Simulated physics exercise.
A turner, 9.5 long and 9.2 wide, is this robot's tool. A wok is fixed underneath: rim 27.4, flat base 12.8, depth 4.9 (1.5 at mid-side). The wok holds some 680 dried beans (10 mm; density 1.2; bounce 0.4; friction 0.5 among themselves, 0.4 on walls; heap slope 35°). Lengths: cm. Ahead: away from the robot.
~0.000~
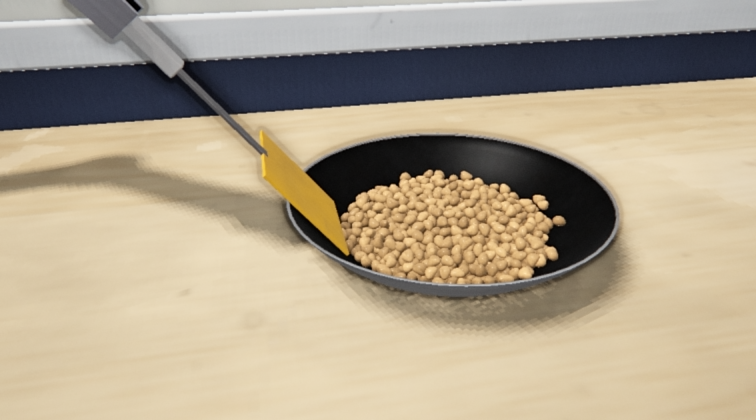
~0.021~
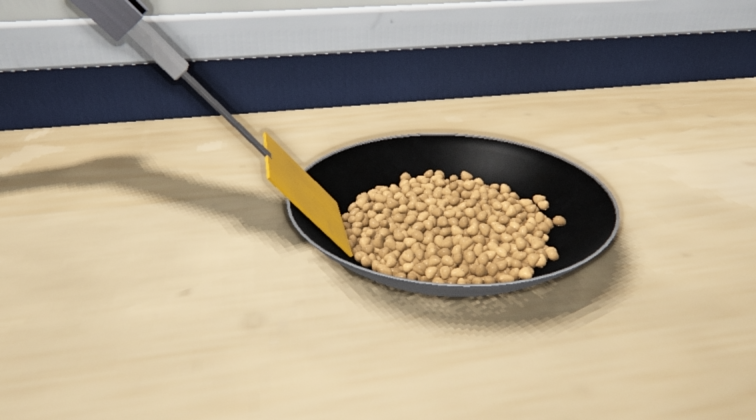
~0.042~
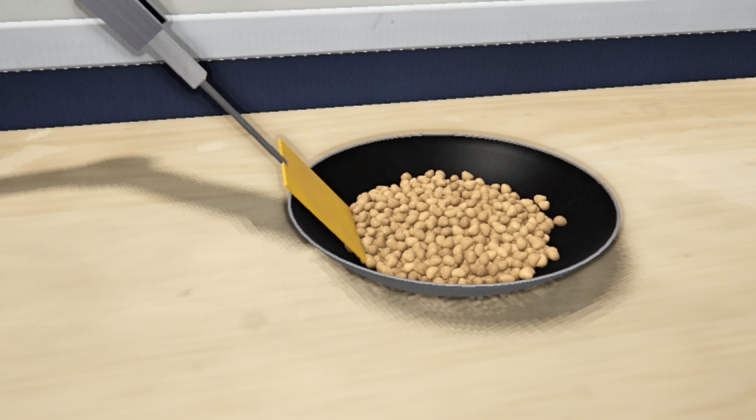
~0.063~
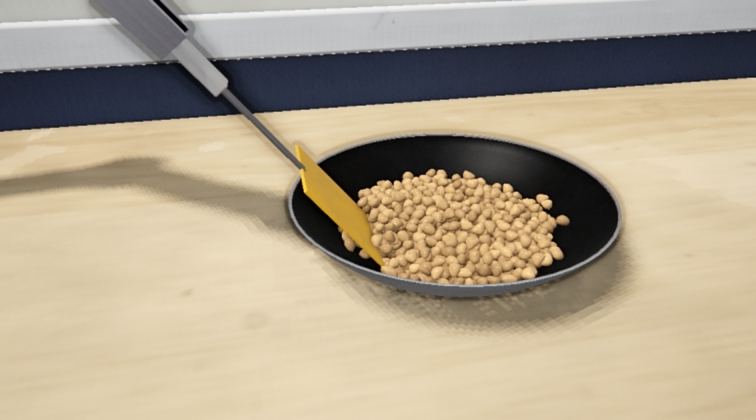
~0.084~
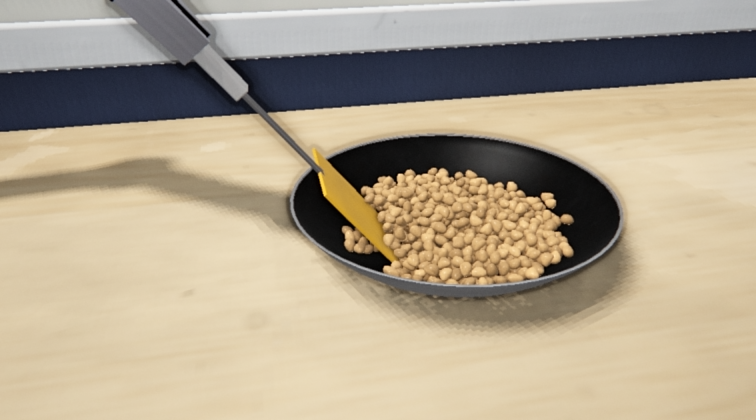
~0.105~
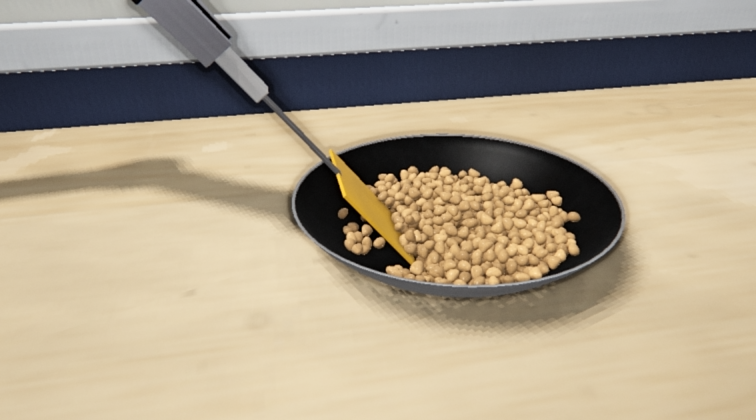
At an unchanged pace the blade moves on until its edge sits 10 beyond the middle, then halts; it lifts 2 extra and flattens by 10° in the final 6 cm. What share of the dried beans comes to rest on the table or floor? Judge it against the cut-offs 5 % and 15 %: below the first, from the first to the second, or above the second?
Above 15 %.
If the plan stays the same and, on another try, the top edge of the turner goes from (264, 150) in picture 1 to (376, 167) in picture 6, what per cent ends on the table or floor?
It comes to something like 50 %, give or take.
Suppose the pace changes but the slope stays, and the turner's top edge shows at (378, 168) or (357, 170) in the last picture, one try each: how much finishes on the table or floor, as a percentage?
About 50 and 45 percent.
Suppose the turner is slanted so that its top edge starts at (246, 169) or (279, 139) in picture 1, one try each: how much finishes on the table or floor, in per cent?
About 40 and 40 per cent.
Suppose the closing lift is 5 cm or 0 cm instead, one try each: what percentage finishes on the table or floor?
Roughly 20 % and then 35 %.
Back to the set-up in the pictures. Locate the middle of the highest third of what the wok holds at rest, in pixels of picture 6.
It is centred near (522, 206).
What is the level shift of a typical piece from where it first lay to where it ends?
Near 9 cm, measured level.
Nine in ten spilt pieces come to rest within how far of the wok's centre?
It comes out at close to 25 centimetres.
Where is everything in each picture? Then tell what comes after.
In the first picture, turner top edge at (262, 151), sloping 52°; upper third of the load around (450, 218), from x 340 to 560, top at y 175; 683 in the wok.
In the second picture, turner top edge at (266, 153), sloping 52°; upper third of the load around (450, 218), from x 340 to 560, top at y 175.
In the third picture, turner top edge at (282, 160), sloping 52°; upper third of the load around (451, 218), from x 340 to 560, top at y 175.
In the fourth picture, turner top edge at (300, 166), sloping 52°; upper third of the load around (454, 216), from x 345 to 565, top at y 175.
In the fifth picture, turner top edge at (319, 170), sloping 52°; upper third of the load around (461, 215), from x 345 to 570, top at y 175.
In the sixth picture, turner top edge at (337, 171), sloping 52°; upper third of the load around (474, 215), from x 345 to 575, top at y 170; 683 in the wok.
After 0.19 s, sloping 52°, highest piece 5 above the table; 683 in the wok.
After 0.27 s, sloping 48°, highest piece 7 above the table; 669 in the wok, 14 on the blade or in flight.
After 0.51 s, sloping 42°, highest piece 6 above the table; 430 in the wok, 245 on the table or floor, 8 on the blade or in flight.
After 1.56 s, sloping 42°, highest piece 5 above the table; 430 in the wok, 253 on the table or floor.
At rest, 430 in the wok, 253 on the table or floor. That is 37 % on the table or floor.
